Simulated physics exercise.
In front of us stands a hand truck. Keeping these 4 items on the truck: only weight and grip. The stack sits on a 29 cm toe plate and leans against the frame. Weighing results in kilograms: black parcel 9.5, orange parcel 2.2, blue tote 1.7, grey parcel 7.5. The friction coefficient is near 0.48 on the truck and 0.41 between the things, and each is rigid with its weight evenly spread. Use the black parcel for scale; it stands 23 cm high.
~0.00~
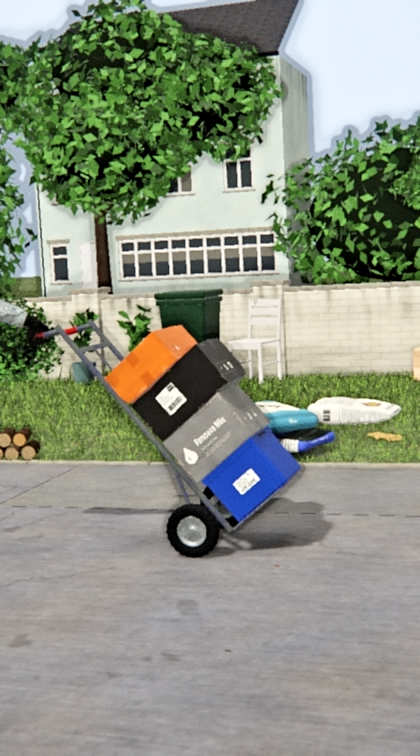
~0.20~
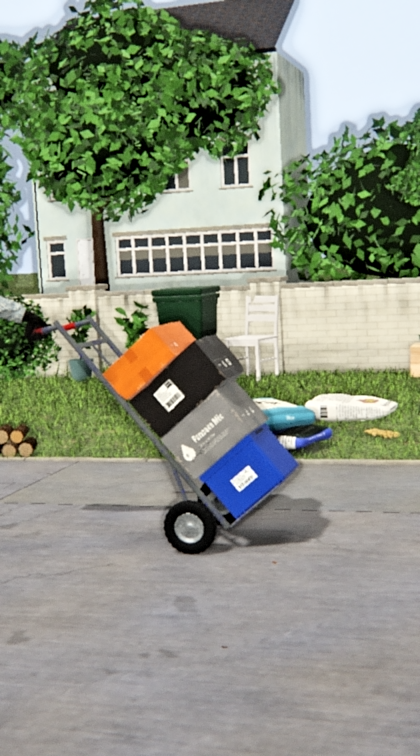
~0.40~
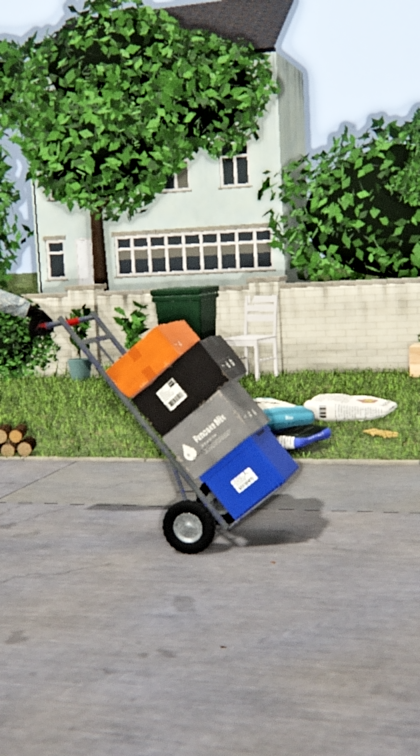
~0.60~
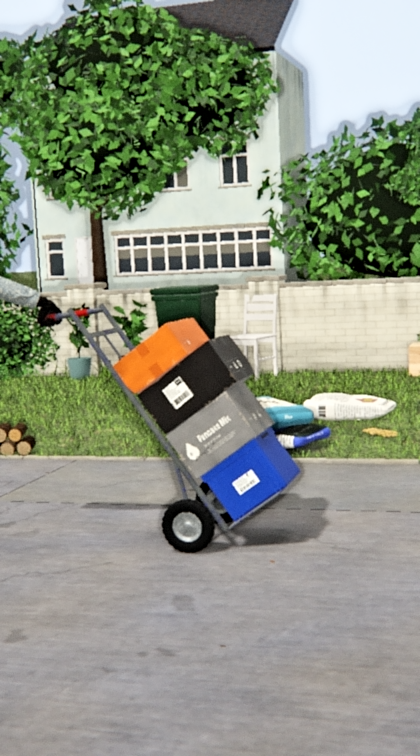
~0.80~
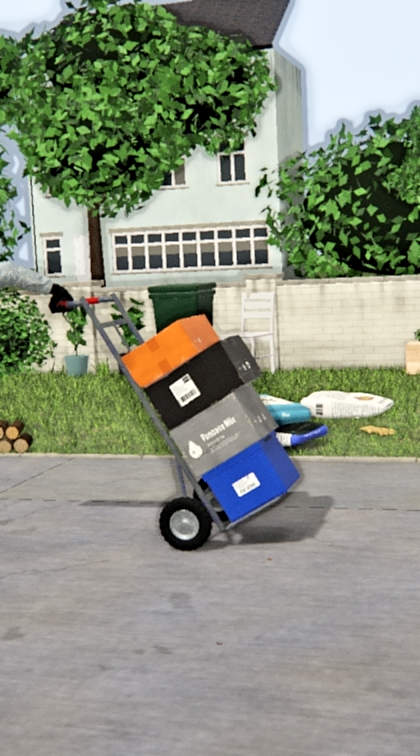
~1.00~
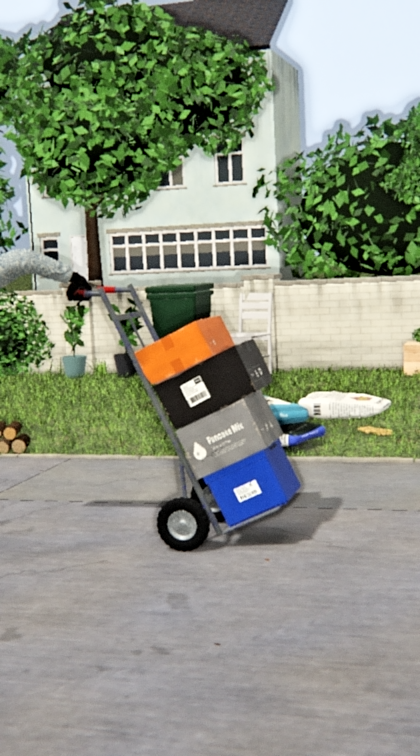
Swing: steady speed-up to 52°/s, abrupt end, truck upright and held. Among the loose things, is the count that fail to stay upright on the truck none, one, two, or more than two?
It is none.
By 1.60 s, truck upright.
By 2.00 s, truck upright; orange parcel rocked 5° off its seat near (269, 359); black parcel rocked 5° off its seat near (278, 404); grey parcel rocked 5° off its seat.
When it is over (2.7 s), all 4 within 10 cm of the start. In the last view, black parcel near (267, 405), orange parcel near (254, 361).
